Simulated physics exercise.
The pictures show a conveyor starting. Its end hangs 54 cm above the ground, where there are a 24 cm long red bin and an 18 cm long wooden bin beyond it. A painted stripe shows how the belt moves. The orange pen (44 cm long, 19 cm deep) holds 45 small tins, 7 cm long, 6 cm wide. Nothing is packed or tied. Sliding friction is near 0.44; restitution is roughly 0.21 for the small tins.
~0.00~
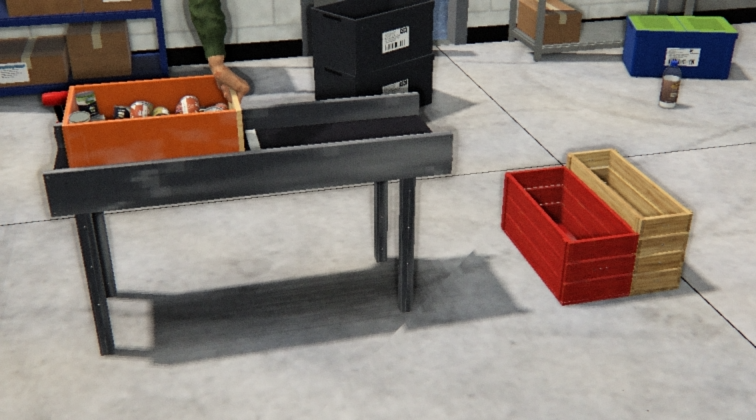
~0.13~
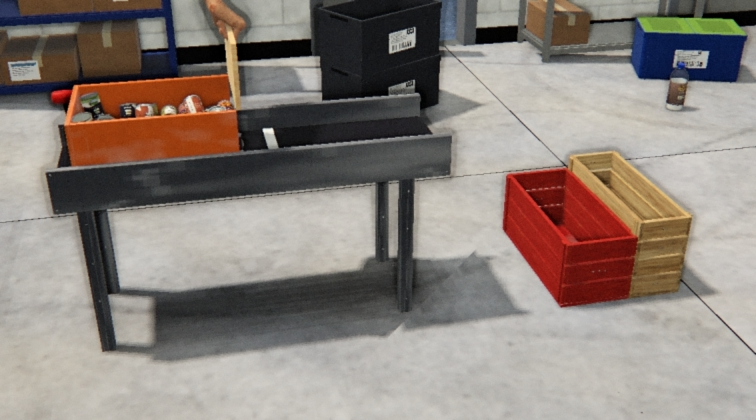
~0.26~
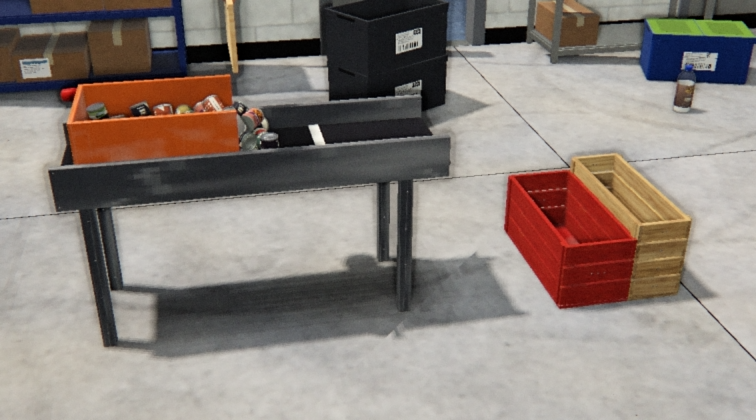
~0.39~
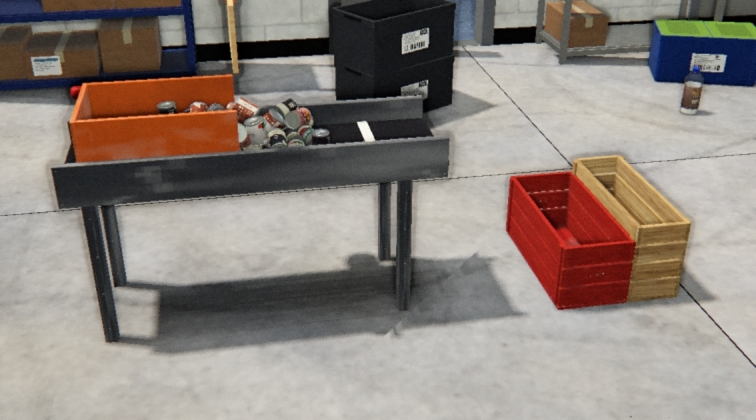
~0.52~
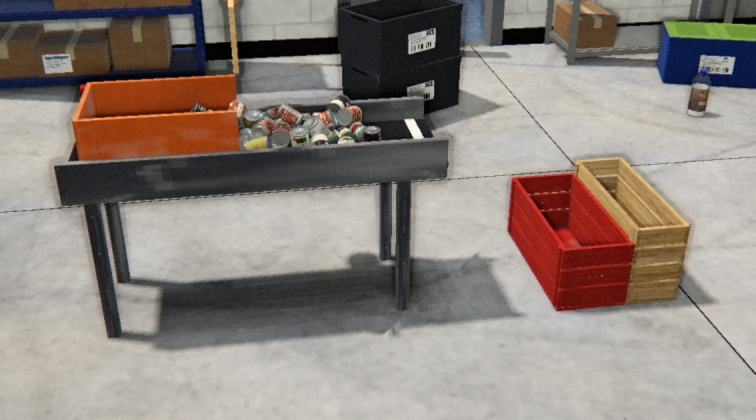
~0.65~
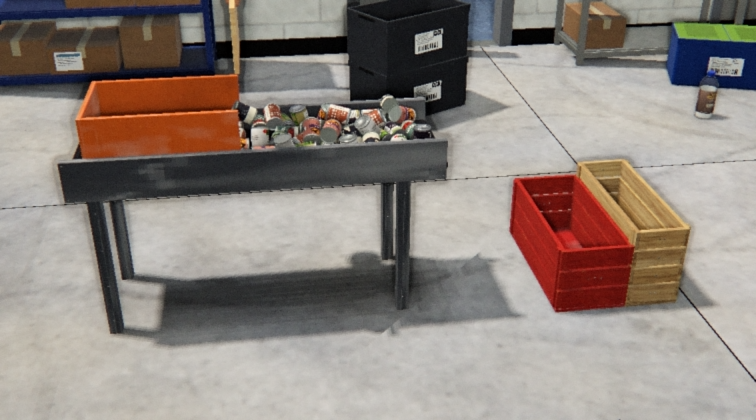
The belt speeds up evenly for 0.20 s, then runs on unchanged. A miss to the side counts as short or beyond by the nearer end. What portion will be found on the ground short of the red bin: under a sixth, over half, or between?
In the end more than half of them are on the ground short of the red bin.
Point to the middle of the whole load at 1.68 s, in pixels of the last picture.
Around (492, 267).
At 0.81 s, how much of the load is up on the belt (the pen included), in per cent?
Roughly 80 per cent.
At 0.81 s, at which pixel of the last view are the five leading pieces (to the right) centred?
Near (470, 139).
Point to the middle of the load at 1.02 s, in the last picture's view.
At about (463, 133).
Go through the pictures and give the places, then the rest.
In the first picture (each is followed by its nearest rim corner in this view; the camera moves round a little), orange pen, (67, 125); red bin, (573, 242); 0 cm of belt gone by; none out.
In the second picture, orange pen, (70, 124); 5 cm of belt gone by.
In the third picture, orange pen, (72, 123); 19 cm of belt gone by; 6 out.
In the fourth picture, orange pen, (75, 121); 35 cm of belt gone by; 19 out.
In the fifth picture, orange pen, (77, 120); 51 cm of belt gone by; 29 out.
In the sixth picture, orange pen, (81, 119); red bin, (566, 251); 67 cm of belt gone by; 37 out.
After 0.81 s, 36 on the belt and 9 in the air.
After 1.02 s, 17 on the belt, 1 on the ground short of the red bin and 27 in the air.
After 1.31 s, 3 in the red bin, 1 on the belt, 19 on the ground short of the red bin and 22 in the air.
Final count (at 1.68 s), 4 in the red bin and 41 on the ground short of the red bin. Asked share, 41 of 45, 91 per cent.
